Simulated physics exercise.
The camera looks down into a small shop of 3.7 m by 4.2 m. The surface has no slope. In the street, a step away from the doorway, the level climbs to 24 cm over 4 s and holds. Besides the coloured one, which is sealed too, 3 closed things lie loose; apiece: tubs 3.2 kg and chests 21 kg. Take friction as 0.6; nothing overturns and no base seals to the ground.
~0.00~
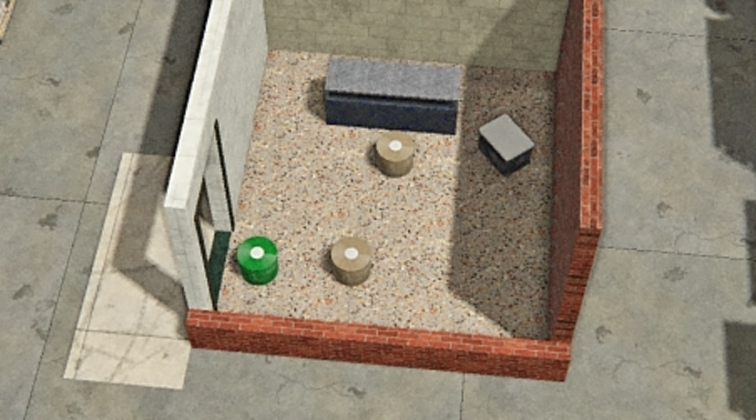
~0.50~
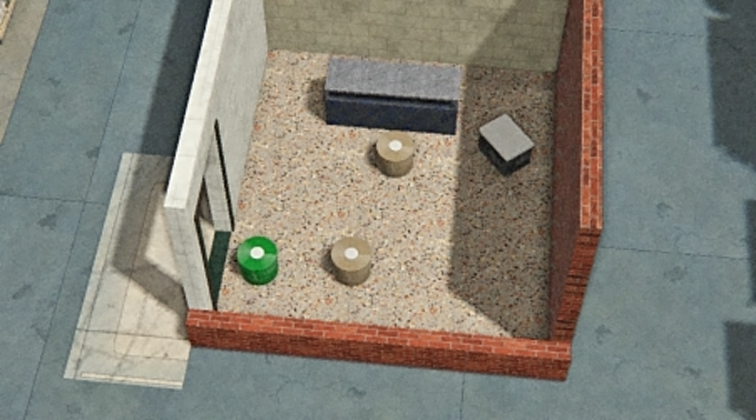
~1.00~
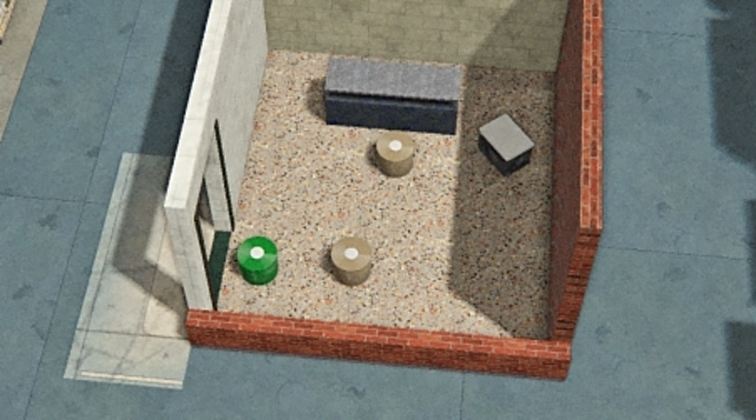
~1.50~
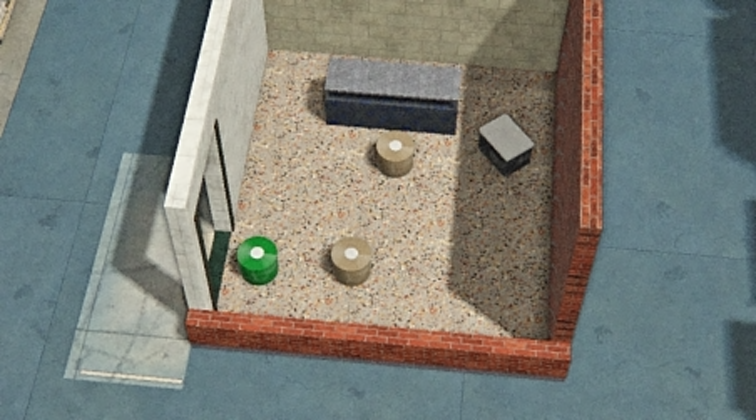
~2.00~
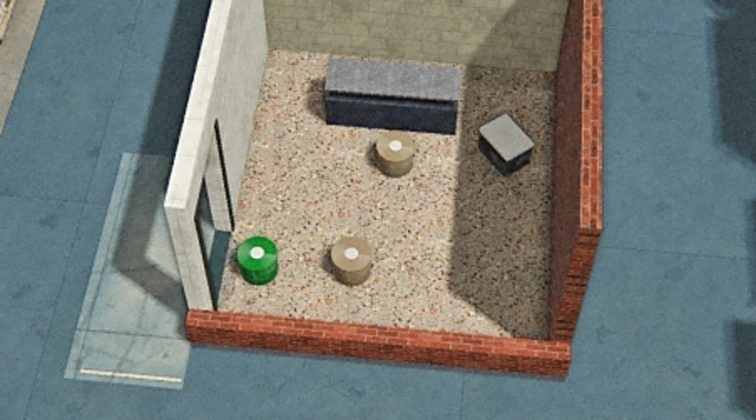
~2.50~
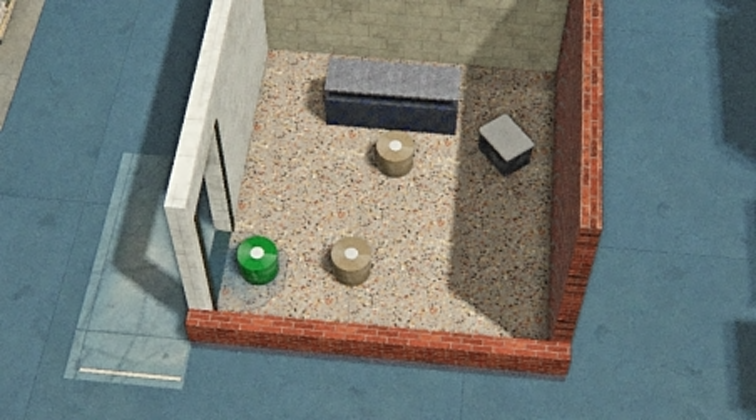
In a small walled shop seen from above, bluish water spread over the street outside and deepened, then just began creeping in through the left doorway near the green tub, while nothing inside moved.
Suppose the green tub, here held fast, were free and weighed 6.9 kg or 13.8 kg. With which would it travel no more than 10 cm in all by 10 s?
I expect that neither weight holds it.
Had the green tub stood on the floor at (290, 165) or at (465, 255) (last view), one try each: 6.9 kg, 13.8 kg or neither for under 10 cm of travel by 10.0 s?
In turn: The smaller is enough; neither is enough.
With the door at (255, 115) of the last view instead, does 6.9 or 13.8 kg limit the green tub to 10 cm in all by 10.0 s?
Then the smaller load will do.
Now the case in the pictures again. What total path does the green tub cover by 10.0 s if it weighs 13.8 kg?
Some 250 cm in all.
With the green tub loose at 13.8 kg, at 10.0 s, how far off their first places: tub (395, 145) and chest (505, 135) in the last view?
In turn: 140 cm, 100 cm.
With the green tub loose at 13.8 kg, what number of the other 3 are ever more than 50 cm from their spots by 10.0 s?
That makes 3.
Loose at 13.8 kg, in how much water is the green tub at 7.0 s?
Roughly 6 cm.
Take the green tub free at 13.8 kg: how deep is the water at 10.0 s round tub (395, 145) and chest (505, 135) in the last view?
Roughly 10 and 14 cm.
After 3.5 s the green tub would be 71 cm from its start with 6.9 kg and 31 cm from its start with 13.8 kg; 5 cm of water round it then.
After 4.5 s the green tub would be 101 cm from its start with 6.9 kg and 76 cm from its start with 13.8 kg; 5 cm of water round it then.
After 7.0 s the green tub would be 272 cm from its start with 6.9 kg and 162 cm from its start with 13.8 kg; 6 cm of water round it then.
After 10.0 s the green tub would be 252 cm from its start with 6.9 kg and 243 cm from its start with 13.8 kg; 12 cm of water round it then.
